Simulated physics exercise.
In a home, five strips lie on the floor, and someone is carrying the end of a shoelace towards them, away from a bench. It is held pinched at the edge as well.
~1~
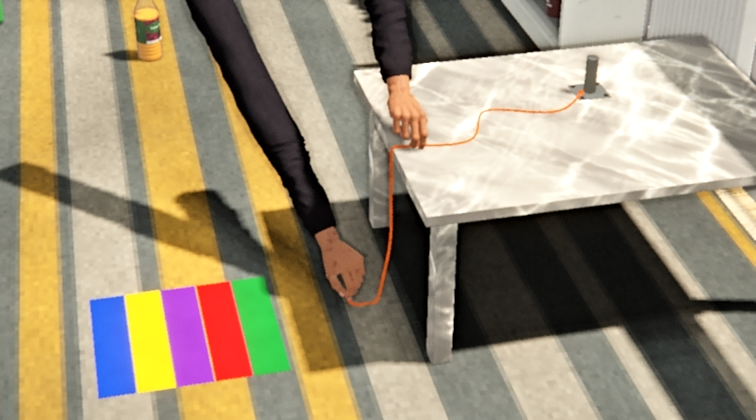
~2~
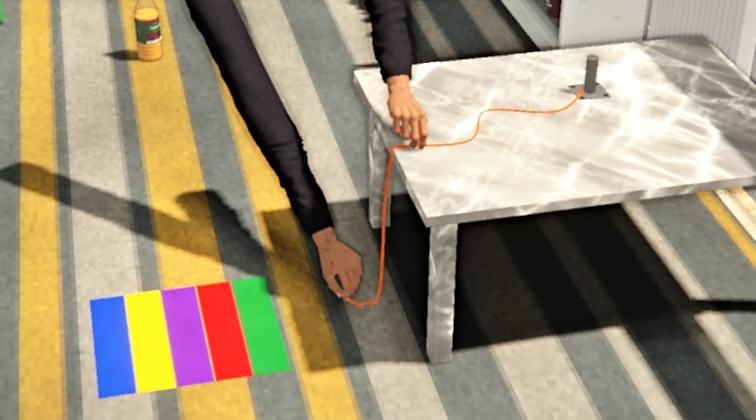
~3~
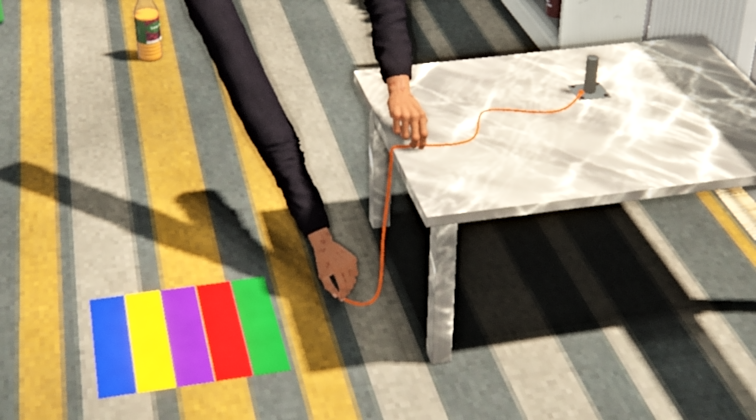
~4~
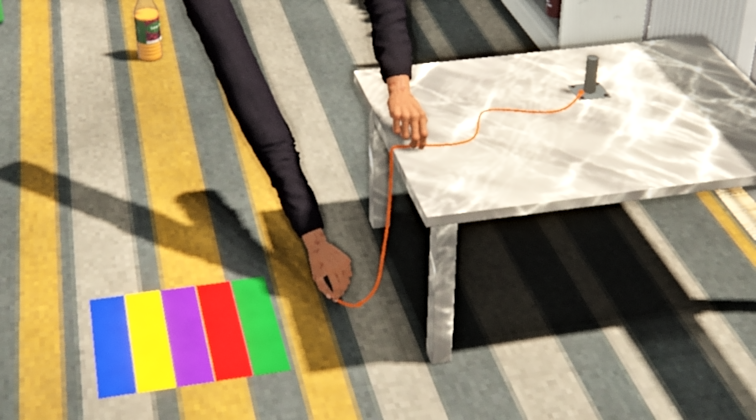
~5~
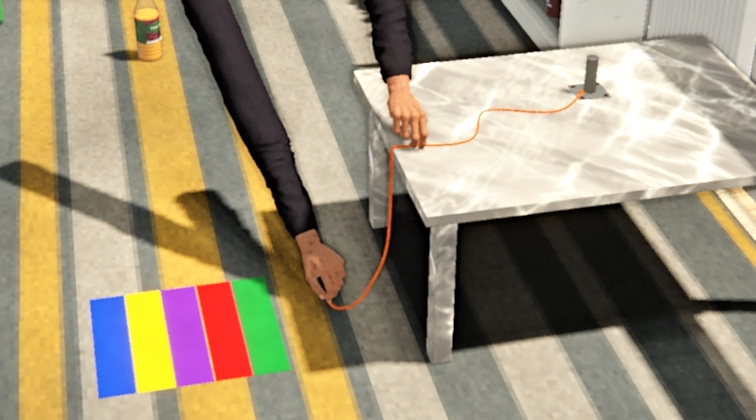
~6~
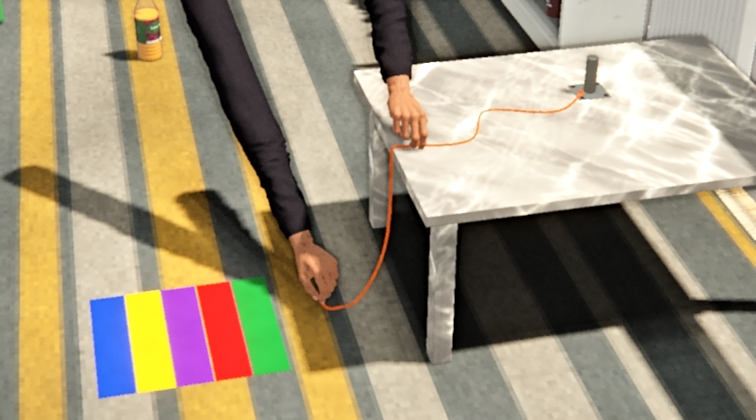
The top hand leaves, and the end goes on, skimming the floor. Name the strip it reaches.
The purple strip.
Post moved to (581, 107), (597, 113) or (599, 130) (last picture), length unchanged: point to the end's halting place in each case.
It works out at around (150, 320), (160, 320) and (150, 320) for the three tries.
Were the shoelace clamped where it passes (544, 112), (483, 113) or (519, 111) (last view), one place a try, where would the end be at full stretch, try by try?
The three spots are (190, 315), (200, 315) and (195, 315), in that order.
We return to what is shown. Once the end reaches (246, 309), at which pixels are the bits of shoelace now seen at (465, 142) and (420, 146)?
The first lands at (416, 134), while the second lands at (385, 157).
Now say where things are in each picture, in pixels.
End (346, 295); green (268, 355); red (230, 360); purple (193, 366); yellow (154, 371); blue (115, 377), in the first frame.
End (344, 295); shoelace through (567, 107) (498, 110) (469, 141) (392, 153) (384, 218) (381, 283), in the second frame.
End (339, 296), in the third frame.
End (333, 297); shoelace through (567, 107) (498, 110) (469, 141) (392, 153) (388, 217) (378, 283), in the fourth frame.
End (326, 298), in the fifth frame.
End (320, 299); shoelace through (567, 107) (498, 110) (469, 141) (392, 153) (389, 217) (371, 281), in the sixth frame.
Soon after, end near (245, 309); over green.
After that, end near (205, 314); over red.
At the stop, end near (180, 318); over purple. It halts on the purple strip.
